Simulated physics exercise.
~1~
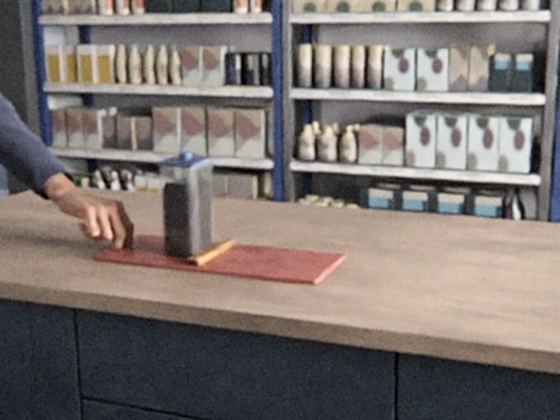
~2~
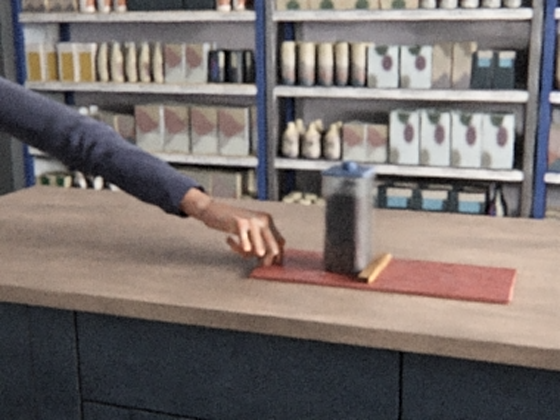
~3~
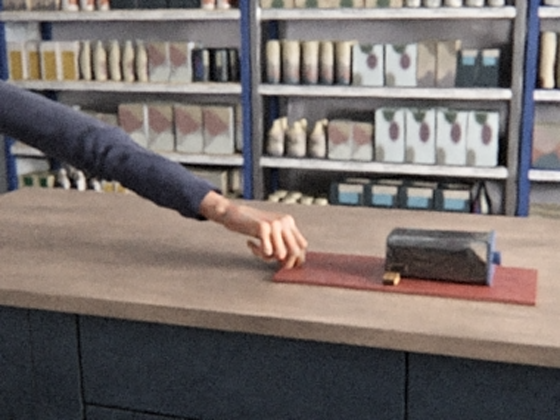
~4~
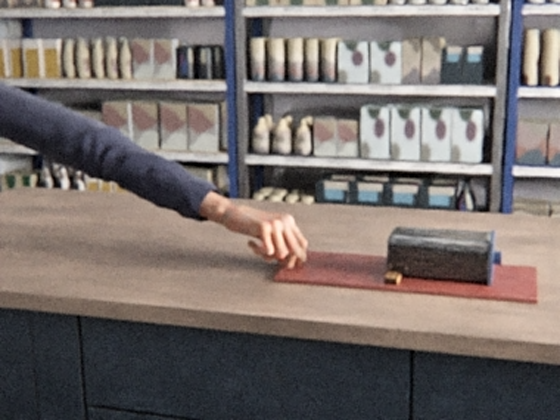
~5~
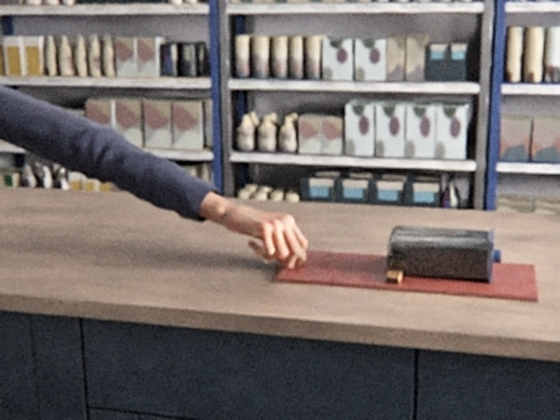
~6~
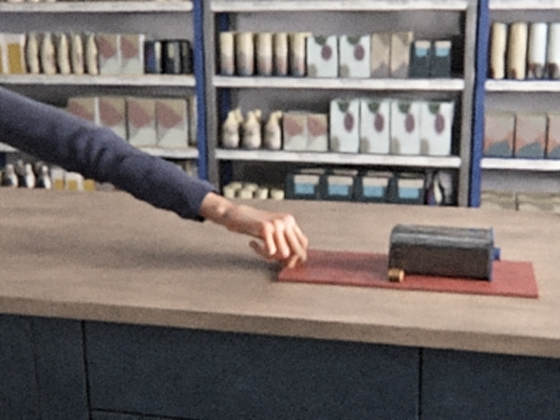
A dark, upright flask with a blue cap stands on a flat red board, just behind a small yellow batten, on a wooden counter with dark panels, seen from the front and slightly above. Behind it, shelves with blue uprights hold rows of boxes and bottles. A hand in a dark blue sleeve reaches in from the left and pushes the board to the right, carrying the flask along. As the board comes to a stop, the flask topples to the right over the batten. It ends lying on its side on the board, cap pointing right, while the hand stays at the board's left end and the view drifts slightly sideways.
